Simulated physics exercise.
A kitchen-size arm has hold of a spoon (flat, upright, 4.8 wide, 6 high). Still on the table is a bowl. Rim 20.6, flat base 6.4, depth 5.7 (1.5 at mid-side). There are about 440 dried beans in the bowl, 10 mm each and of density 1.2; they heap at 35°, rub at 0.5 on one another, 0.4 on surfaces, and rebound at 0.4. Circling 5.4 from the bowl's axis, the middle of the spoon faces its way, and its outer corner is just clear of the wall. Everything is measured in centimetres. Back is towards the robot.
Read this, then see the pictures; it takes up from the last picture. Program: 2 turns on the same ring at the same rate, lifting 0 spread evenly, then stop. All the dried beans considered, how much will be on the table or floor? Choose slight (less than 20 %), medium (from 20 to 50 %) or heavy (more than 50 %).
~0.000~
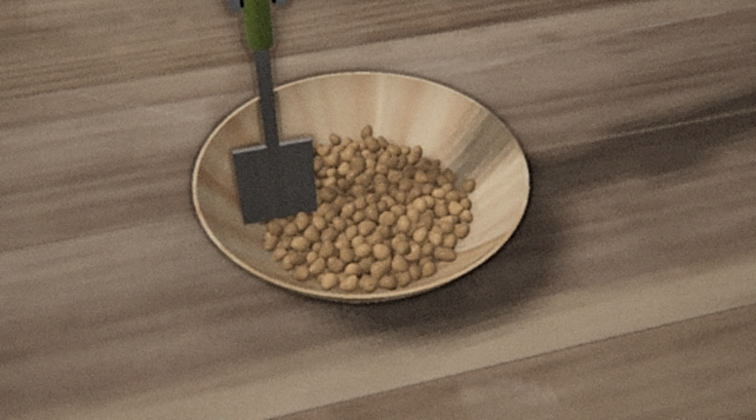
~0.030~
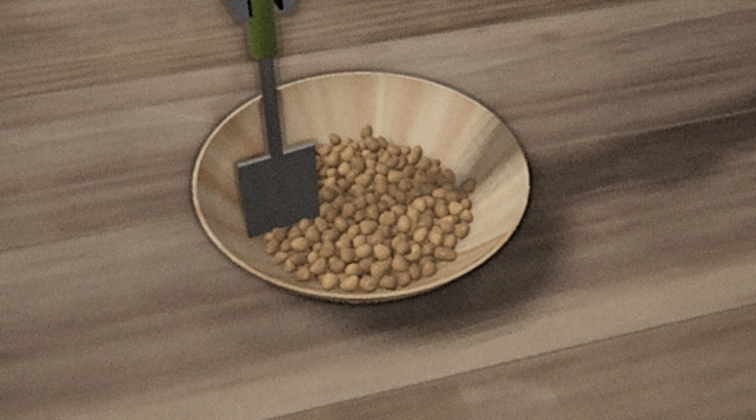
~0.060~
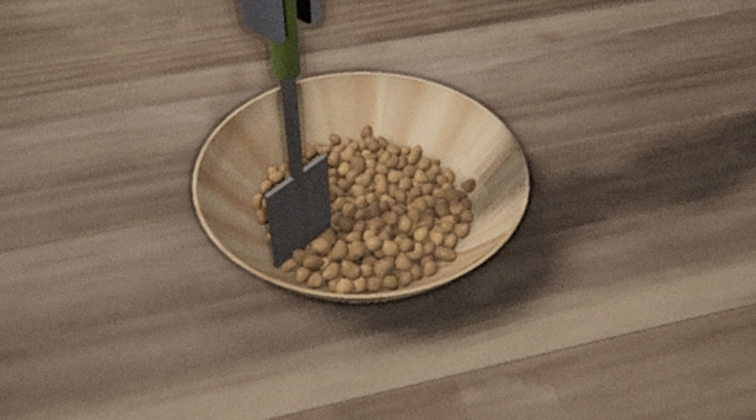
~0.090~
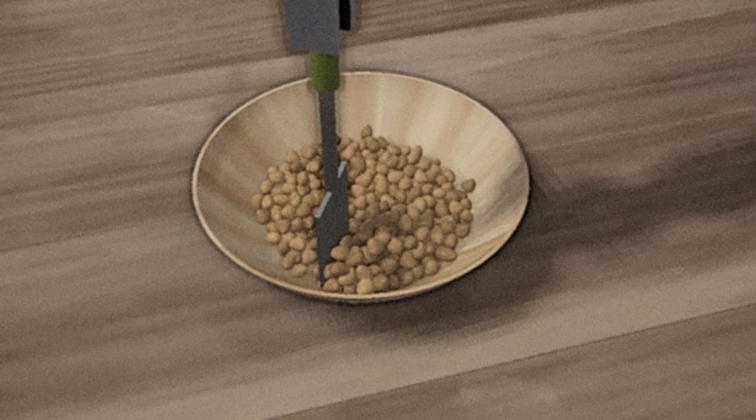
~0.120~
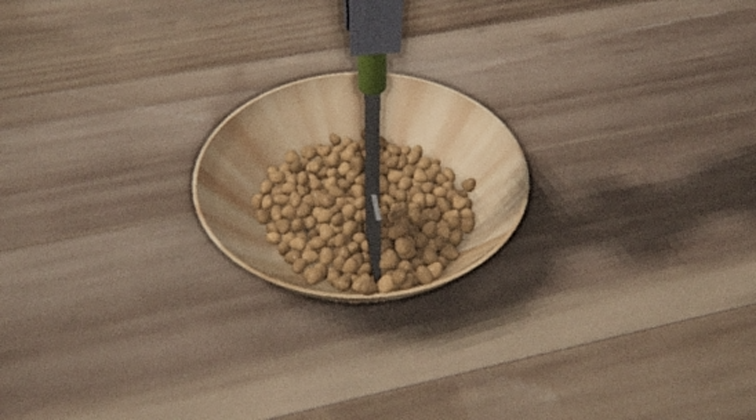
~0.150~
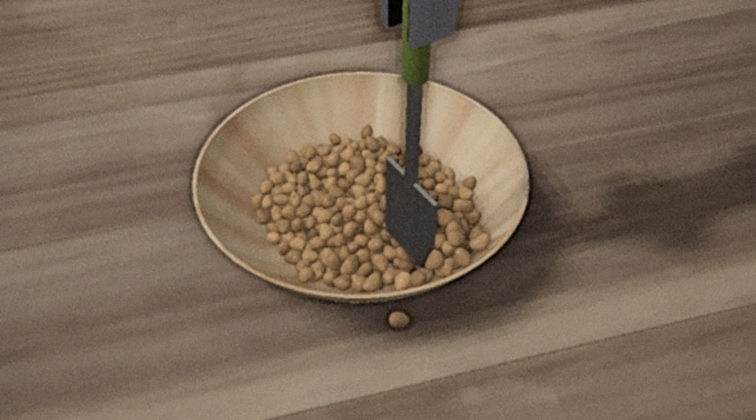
The share is medium.
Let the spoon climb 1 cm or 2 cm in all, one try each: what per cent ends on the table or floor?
About 15 and 10 per cent.
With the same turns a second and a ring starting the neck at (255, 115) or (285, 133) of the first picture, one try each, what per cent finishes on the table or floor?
Roughly 0 and 35 per cent.
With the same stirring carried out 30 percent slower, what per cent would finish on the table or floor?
My guess is about 15 per cent.
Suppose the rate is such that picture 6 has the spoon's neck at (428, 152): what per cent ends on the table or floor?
Around 30 in a hundred.
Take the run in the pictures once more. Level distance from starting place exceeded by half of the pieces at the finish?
About 6 cm.
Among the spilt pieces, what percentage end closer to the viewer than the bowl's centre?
About 40 per cent.
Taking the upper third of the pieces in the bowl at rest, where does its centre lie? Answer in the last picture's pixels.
Roughly pixel (348, 214).
By 0.44 s, 346° round, highest piece 8 above the table; 376 in the bowl, 45 on the table or floor, 17 in flight or on the tool.
By 0.73 s, 224° round, highest piece 8 above the table; 330 in the bowl, 97 on the table or floor, 11 in flight or on the tool.
By 1.07 s, 0° round, highest piece 4 above the table; 312 in the bowl, 126 on the table or floor.
By 1.77 s, 0° round, highest piece 4 above the table; 312 in the bowl, 126 on the table or floor.
Final count, 312 in the bowl, 126 on the table or floor. That is 29 % on the table or floor.
